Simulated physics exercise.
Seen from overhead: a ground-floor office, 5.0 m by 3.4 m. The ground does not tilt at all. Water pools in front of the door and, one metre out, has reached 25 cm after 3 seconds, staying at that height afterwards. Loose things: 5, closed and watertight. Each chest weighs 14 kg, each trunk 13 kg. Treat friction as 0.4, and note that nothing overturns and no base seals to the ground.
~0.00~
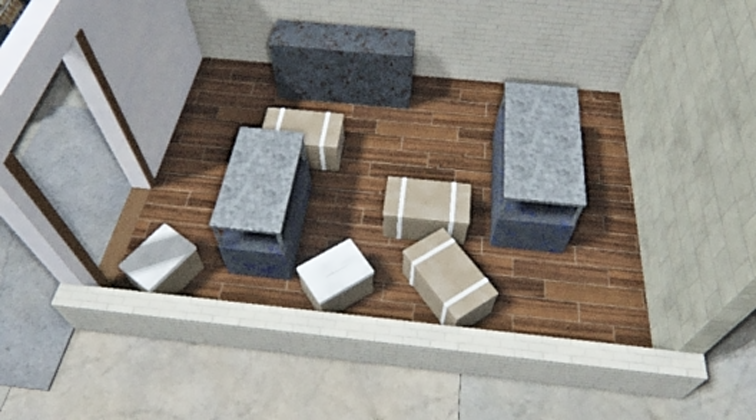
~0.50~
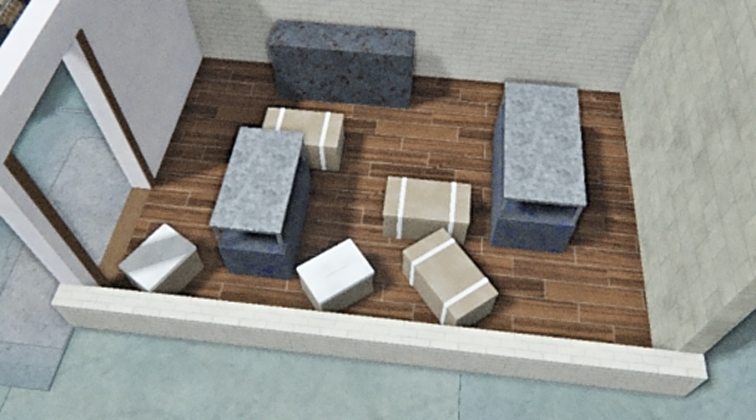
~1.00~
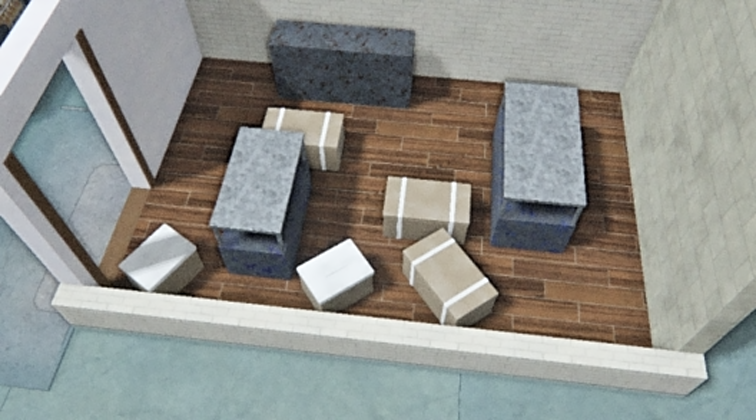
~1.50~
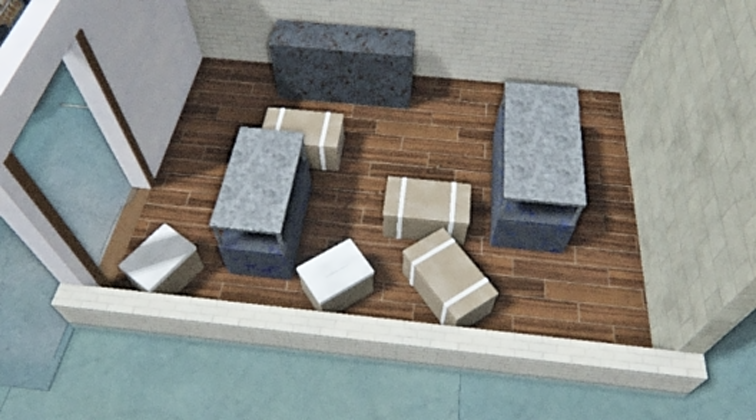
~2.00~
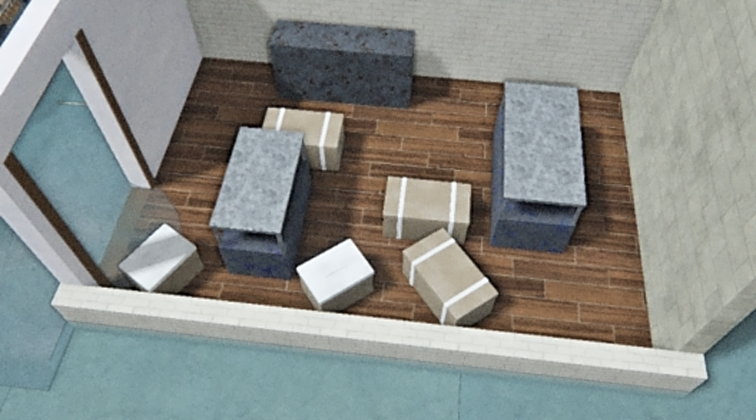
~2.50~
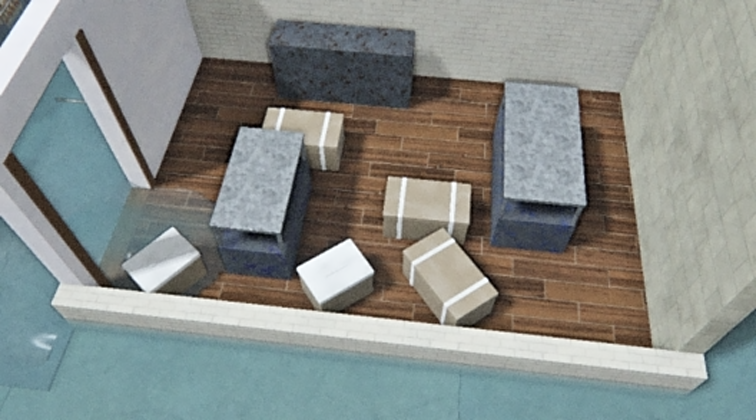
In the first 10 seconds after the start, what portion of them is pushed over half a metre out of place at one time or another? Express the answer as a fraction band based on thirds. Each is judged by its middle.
The band is at least two thirds.
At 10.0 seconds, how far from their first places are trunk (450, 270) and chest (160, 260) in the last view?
They sit 200 cm and 450 cm away, in the order given.
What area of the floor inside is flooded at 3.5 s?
That flooded area is roughly 3.0 m2.
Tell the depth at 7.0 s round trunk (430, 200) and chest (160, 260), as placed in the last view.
First about 5 cm, second about 7 cm.
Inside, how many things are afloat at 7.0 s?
Total: 1.
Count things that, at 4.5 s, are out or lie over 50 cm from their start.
Tally at that time: 1.
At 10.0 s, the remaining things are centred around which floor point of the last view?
Centred roughly on (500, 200).
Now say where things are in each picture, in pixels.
In the first frame, a chest at (157, 256) rests on the ground; a trunk at (428, 199) rests on the ground; water covers 0.0 m2; 0 of 5 have shifted.
In the second frame, a chest at (157, 256), on the bottom; a trunk at (428, 199) rests on the ground; 0.0 m2 under water; 0 of 5 have shifted.
In the third frame, a chest at (157, 256) rests on the ground; a trunk at (428, 199) rests on the ground; water covers 0.0 m2; 0 of 5 have shifted.
In the fourth frame, a chest at (157, 256) rests on the ground; a trunk at (428, 199), on the bottom; 0.0 m2 under water; 0 of 5 have shifted.
In the fifth frame, a chest at (157, 256), on the bottom; a trunk at (428, 199), on the bottom; water covers 0.4 m2; 0 of 5 have shifted.
In the sixth frame, a chest at (161, 259) rests on the ground, 5 cm from its start; a trunk at (428, 199) rests on the ground; water covers 0.9 m2; 0 of 5 have shifted.
After 3.5 s 1 of 5 are over 50 cm from their spots; 0 afloat.
After 4.5 s 1 of 5 are over 50 cm from their spots; 0 afloat.
After 7.0 s 4 of 5 are over 50 cm from their spots; 1 afloat.
After 10.0 s 5 of 5 are over 50 cm from their spots, and 5 have been at some point; 5 afloat.
